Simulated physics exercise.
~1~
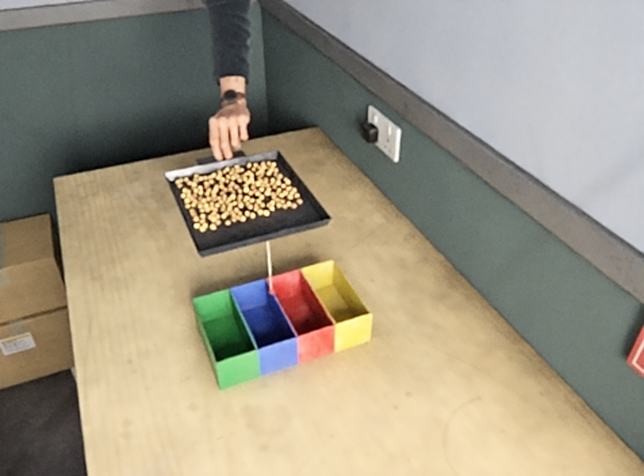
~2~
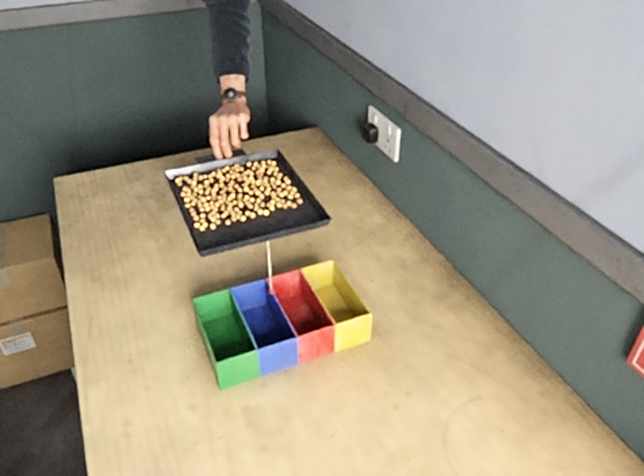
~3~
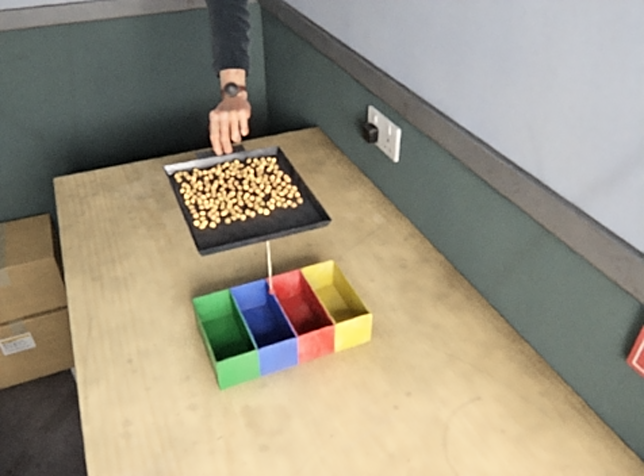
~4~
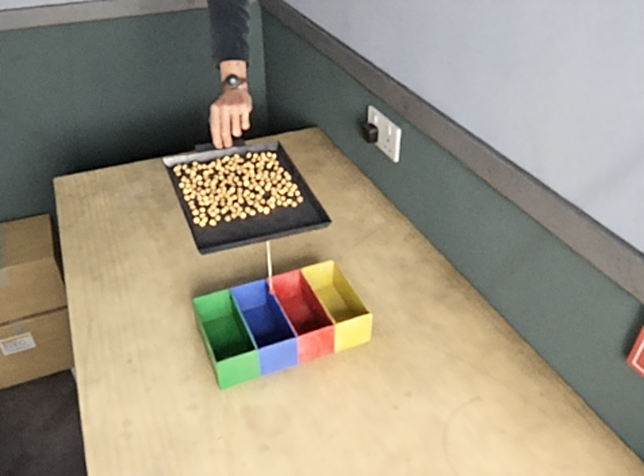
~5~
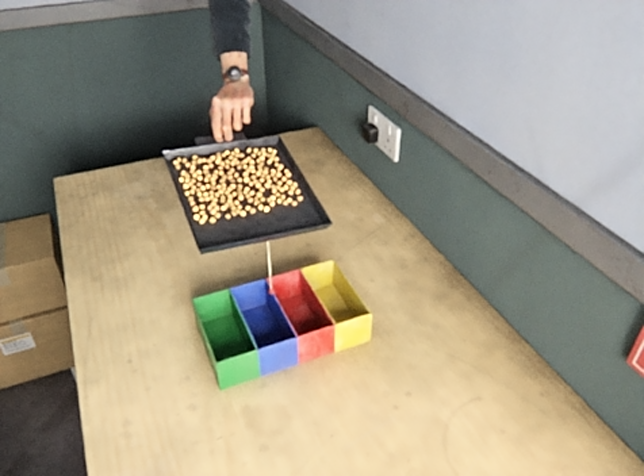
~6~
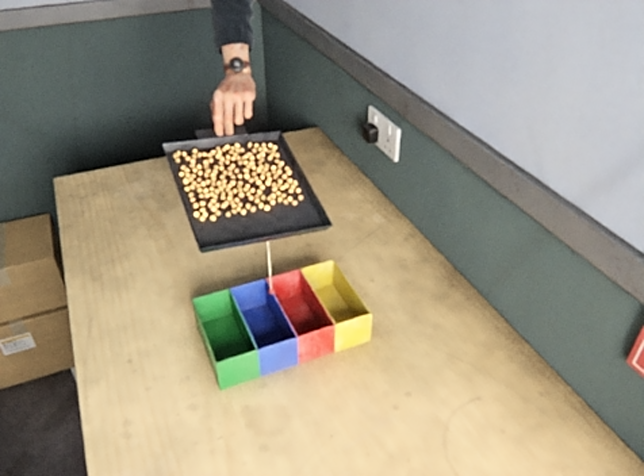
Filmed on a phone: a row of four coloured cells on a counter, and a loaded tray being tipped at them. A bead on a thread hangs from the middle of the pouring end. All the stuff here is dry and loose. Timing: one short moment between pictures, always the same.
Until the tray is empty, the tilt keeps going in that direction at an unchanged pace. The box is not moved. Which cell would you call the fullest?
I would call the yellow cell the fullest.
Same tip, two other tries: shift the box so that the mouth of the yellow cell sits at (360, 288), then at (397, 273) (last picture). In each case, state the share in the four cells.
Around 100 percent the first time, around 100 percent the second.
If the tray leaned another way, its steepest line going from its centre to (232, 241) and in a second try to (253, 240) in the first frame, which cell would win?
The green one, then the green cell.
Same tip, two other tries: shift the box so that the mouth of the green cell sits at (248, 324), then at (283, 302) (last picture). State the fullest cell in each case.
So the first one goes to the red cell and the second to the blue cell.
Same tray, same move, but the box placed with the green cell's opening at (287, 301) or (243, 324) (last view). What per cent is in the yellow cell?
Close to 0 in a hundred, then close to 30 in a hundred.
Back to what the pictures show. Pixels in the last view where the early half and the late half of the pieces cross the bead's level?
(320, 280), then (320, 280).
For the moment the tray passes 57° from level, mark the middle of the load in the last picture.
Around (296, 219).
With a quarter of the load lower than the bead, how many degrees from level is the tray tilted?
Around 90°, give or take.
Shortly afterwards, tray tipped steeply; all but a few on the tray; a little falling or outside the box.
Next, tray tipped right over; near half on the tray; near a quarter in the yellow cell; a little in the red cell; only a few in the blue cell; near a quarter falling or outside the box.
Some moments later, tray tipped past a quarter turn; near two thirds in the yellow cell; near a third in the red cell; only a few in the blue cell; only a few falling or outside the box.
In the end, tray tipped past a quarter turn; near two thirds in the yellow cell; near a third in the red cell; only a few in the blue cell; none at all in the green cell; only a few outside the box.
